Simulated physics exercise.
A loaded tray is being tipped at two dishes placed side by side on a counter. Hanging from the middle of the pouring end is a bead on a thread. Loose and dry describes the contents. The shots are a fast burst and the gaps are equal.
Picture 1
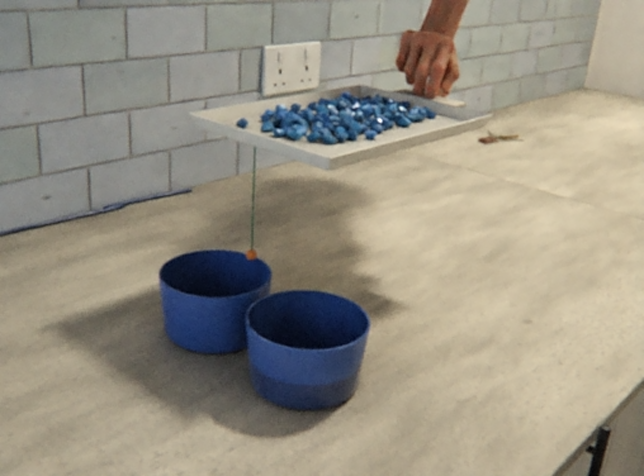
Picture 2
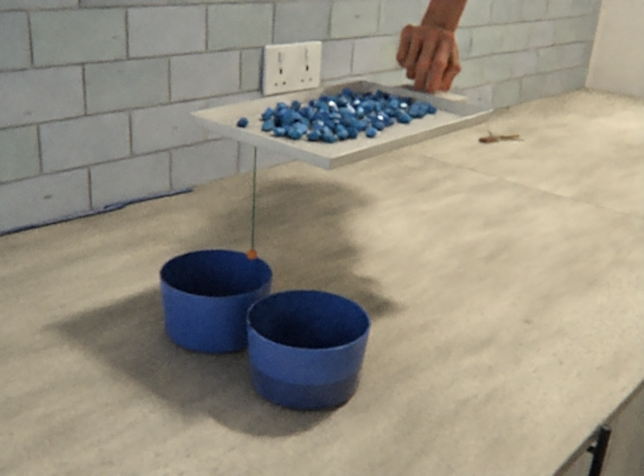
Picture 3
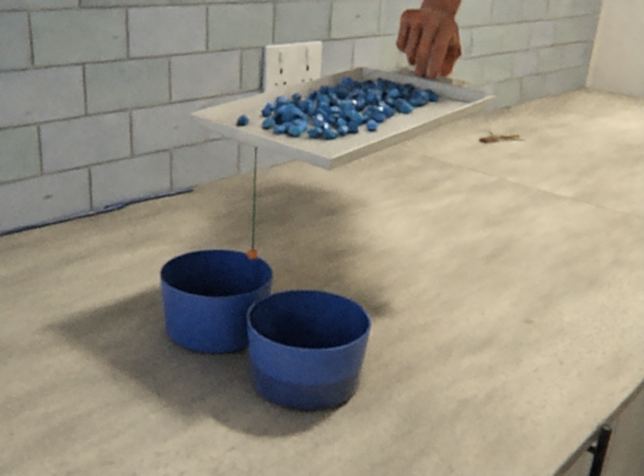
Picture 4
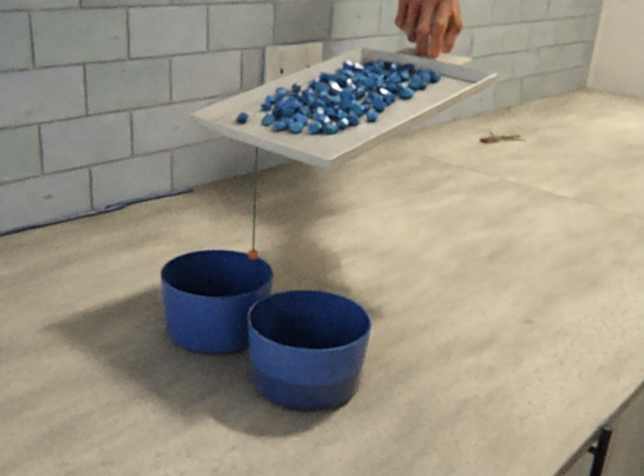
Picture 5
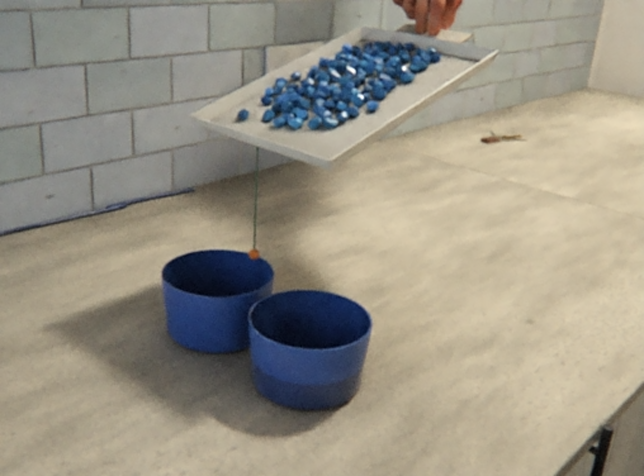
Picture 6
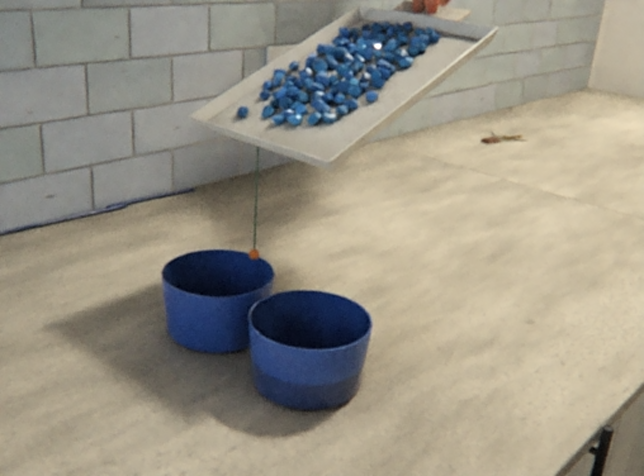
A hand raises the far end of a tray of blue stones above two blue dishes.
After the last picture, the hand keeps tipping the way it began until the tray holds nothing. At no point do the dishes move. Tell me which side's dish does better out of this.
The dish on the left does better.
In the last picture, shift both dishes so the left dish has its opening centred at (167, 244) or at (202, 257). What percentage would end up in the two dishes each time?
First 40 %, then 50 %.
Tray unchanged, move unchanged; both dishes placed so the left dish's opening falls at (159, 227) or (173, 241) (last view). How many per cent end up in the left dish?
I'd expect some 0 percent, and then some 10 percent.
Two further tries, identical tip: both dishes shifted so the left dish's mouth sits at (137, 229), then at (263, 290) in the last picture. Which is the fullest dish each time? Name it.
First try: The rightmost dish; second try: The leftmost dish.
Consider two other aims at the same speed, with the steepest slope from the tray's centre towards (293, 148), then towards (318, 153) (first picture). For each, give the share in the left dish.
First case: 20 %; second case: 10 %.
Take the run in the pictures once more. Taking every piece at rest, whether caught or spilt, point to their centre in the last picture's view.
The centre comes to rest near (187, 340).
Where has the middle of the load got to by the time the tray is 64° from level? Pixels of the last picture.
Near the pixel (242, 125).
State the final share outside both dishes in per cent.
Around 60 %.
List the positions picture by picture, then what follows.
In the first frame, corners of the pouring end (197, 113) and (329, 155), level; middle of the load (345, 116), aquarium stones; left dish (172, 313); right dish (263, 366); bead on its thread (252, 255).
In the second frame, corners of the pouring end (198, 113) and (330, 155), level; middle of the load (346, 113).
In the third frame, corners of the pouring end (197, 113) and (330, 155), tipped barely, level across its low end; middle of the load (346, 105).
In the fourth frame, corners of the pouring end (197, 114) and (329, 156), tipped a little, level across its low end; middle of the load (346, 93).
In the fifth frame, corners of the pouring end (197, 114) and (329, 156), tipped clearly, level across its low end; middle of the load (346, 80).
In the sixth frame, corners of the pouring end (196, 114) and (328, 157), tipped clearly, level across its low end; middle of the load (345, 68); left dish (175, 312); right dish (265, 365).
Just after the last frame, tray tipped steeply; the larger part on the tray; roughly a quarter in the air.
A moment on, tray tipped past a quarter turn; about a tenth on the tray; about a tenth in the right dish; roughly a quarter in the left dish; roughly half outside both; about a tenth in the air.
Further on, tray tipped past a quarter turn; about a tenth in the right dish; roughly a third in the left dish; roughly half outside both.
When it is over, tray tipped past a quarter turn; about a tenth in the right dish; roughly a third in the left dish; roughly half outside both.
